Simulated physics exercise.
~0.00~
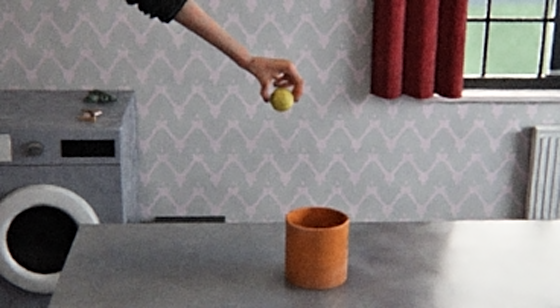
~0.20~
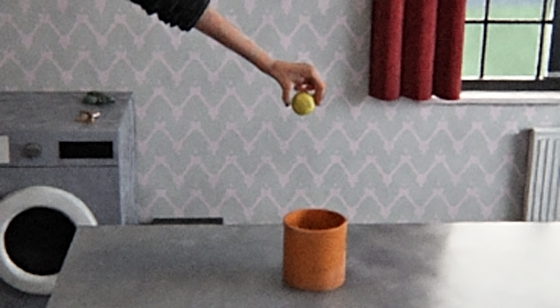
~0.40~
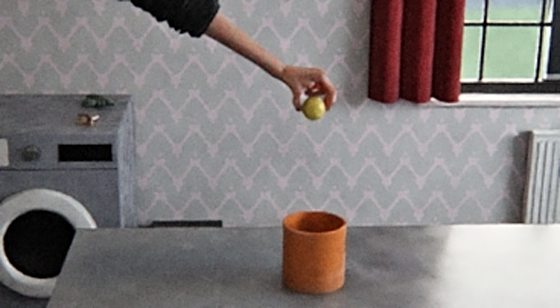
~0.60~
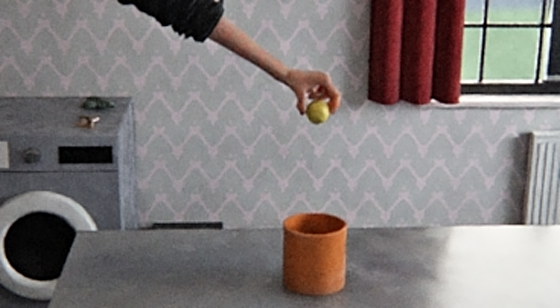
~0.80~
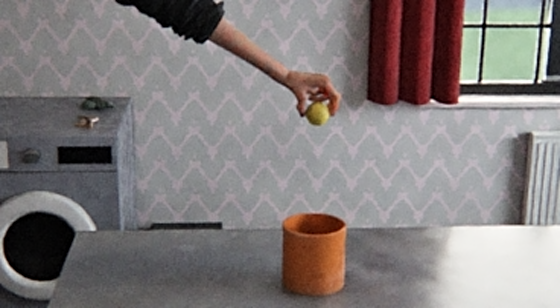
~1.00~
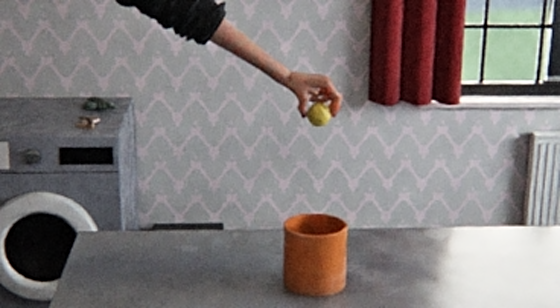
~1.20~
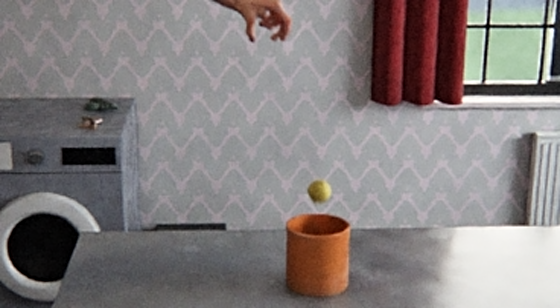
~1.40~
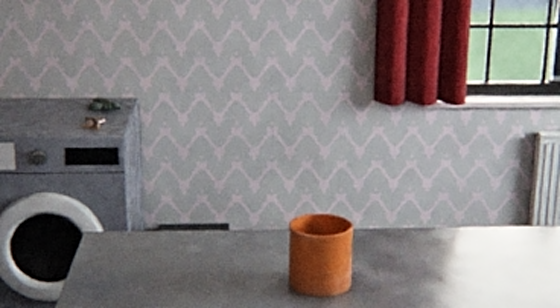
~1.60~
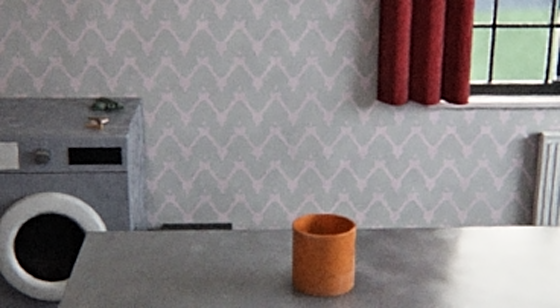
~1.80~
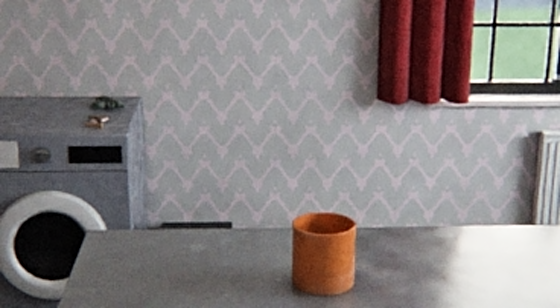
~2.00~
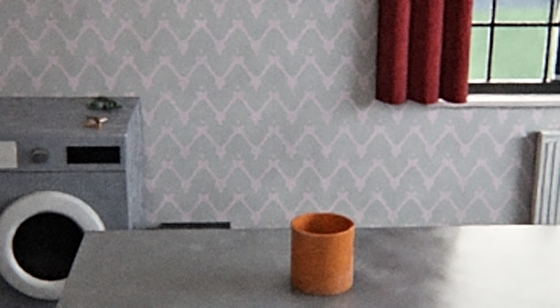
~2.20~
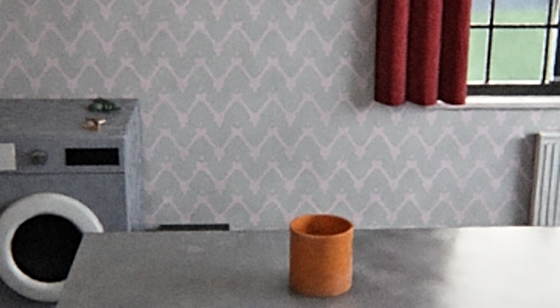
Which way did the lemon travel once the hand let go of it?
It moved down, dropping toward the orange pot on the table.
